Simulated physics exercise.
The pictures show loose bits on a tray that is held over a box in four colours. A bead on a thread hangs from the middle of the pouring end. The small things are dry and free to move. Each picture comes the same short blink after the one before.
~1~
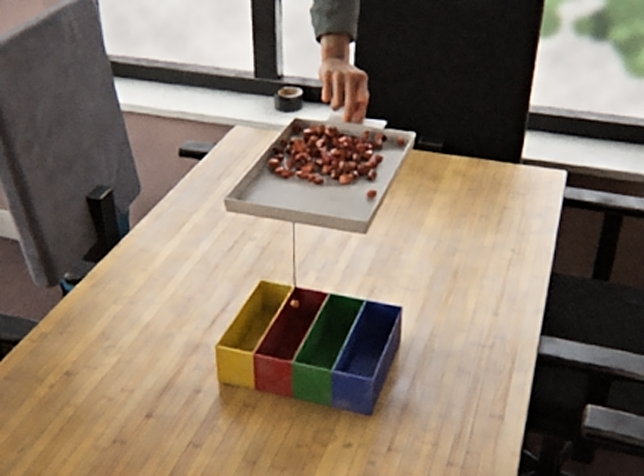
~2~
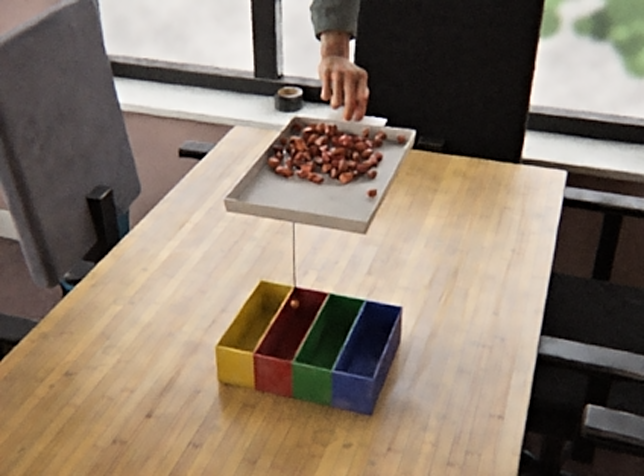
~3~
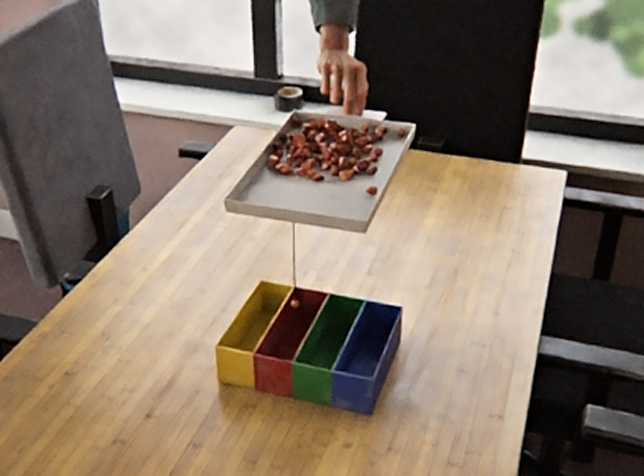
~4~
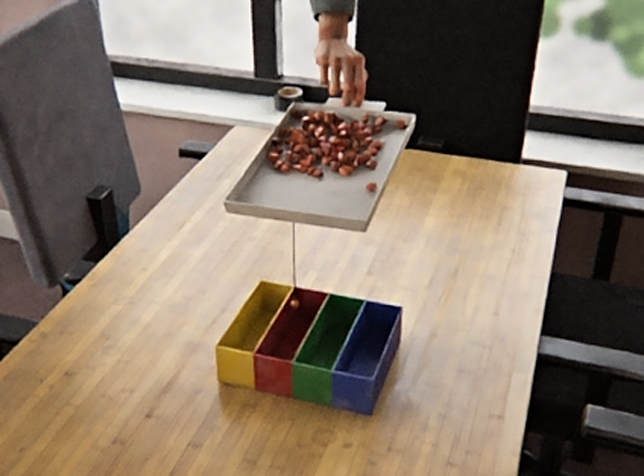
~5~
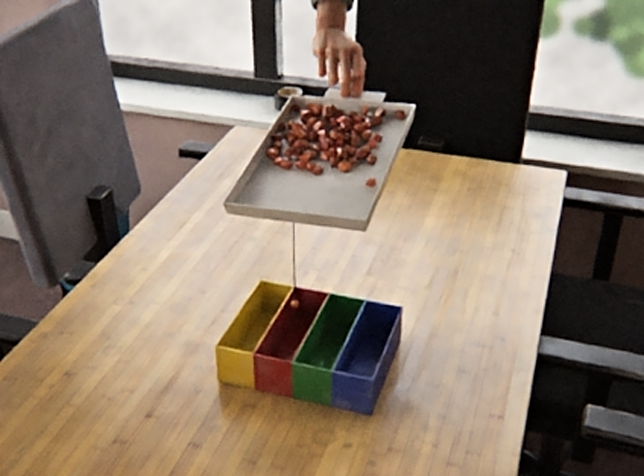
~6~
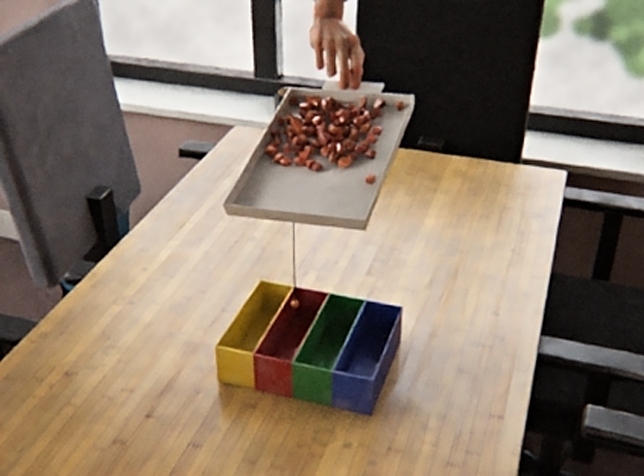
At first, a hand holds a grey tray of reddish-brown bits almost level above a box with yellow, red, green and blue cells, a bead hanging on a thread beneath. Then the hand gradually raises the far end, tilting the tray slightly toward the near left corner, while the box stays still.
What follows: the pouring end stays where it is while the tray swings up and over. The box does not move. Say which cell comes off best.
Most goes to the yellow cell.
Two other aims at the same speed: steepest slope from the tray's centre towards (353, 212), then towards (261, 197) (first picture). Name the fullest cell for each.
The first try: That blue cell. The second: The yellow one.
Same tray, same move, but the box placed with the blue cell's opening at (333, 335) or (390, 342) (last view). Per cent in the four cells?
Roughly 100 per cent, and 30 per cent.
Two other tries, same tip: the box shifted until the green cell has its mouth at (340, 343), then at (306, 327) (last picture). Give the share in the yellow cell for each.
Roughly 30 per cent, and 40 per cent.
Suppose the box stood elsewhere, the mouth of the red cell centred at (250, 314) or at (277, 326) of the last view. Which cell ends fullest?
One: The cell in red. Two: That yellow cell.
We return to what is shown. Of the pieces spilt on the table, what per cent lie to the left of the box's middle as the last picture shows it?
It comes to 100 per cent or so.
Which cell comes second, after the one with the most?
The runner-up: The red one.
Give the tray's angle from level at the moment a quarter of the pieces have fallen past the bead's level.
At some 85 degrees.
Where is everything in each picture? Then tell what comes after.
The first picture shows corners of the pouring end at (226, 198) and (366, 221), level; middle of the load at (333, 154), bits of crushed brick; bead on its thread at (295, 304); yellow cell at (235, 364); red cell at (273, 372); green cell at (312, 381); blue cell at (352, 390).
The second picture shows corners of the pouring end at (226, 198) and (366, 220), level; middle of the load at (333, 153).
The third picture shows corners of the pouring end at (225, 199) and (365, 220), tipped barely, lowest at the left corner; middle of the load at (333, 148).
The fourth picture shows corners of the pouring end at (225, 200) and (365, 219), tipped a little, lowest at the left corner; middle of the load at (333, 142).
The fifth picture shows corners of the pouring end at (225, 202) and (364, 219), tipped a little, lowest at the left corner; middle of the load at (332, 136).
The sixth picture shows corners of the pouring end at (224, 203) and (364, 218), tipped a little, lowest at the left corner; middle of the load at (331, 130); yellow cell at (235, 364); red cell at (273, 372); green cell at (312, 381); blue cell at (352, 390).
Soon, tray tipped steeply; most on the tray; a small part falling or outside the box.
A while on, tray tipped right over; about a third on the tray; about a quarter in the yellow cell; a small part in the red cell; a stray few in the green cell; about a third falling or outside the box.
Towards the end, tray tipped past a quarter turn; about a third in the yellow cell; about a quarter in the red cell; a stray few in the green cell; about half falling or outside the box.
Finally, tray tipped past a quarter turn; about a third in the yellow cell; about a quarter in the red cell; a stray few in the green cell; none in the blue cell; about half outside the box.
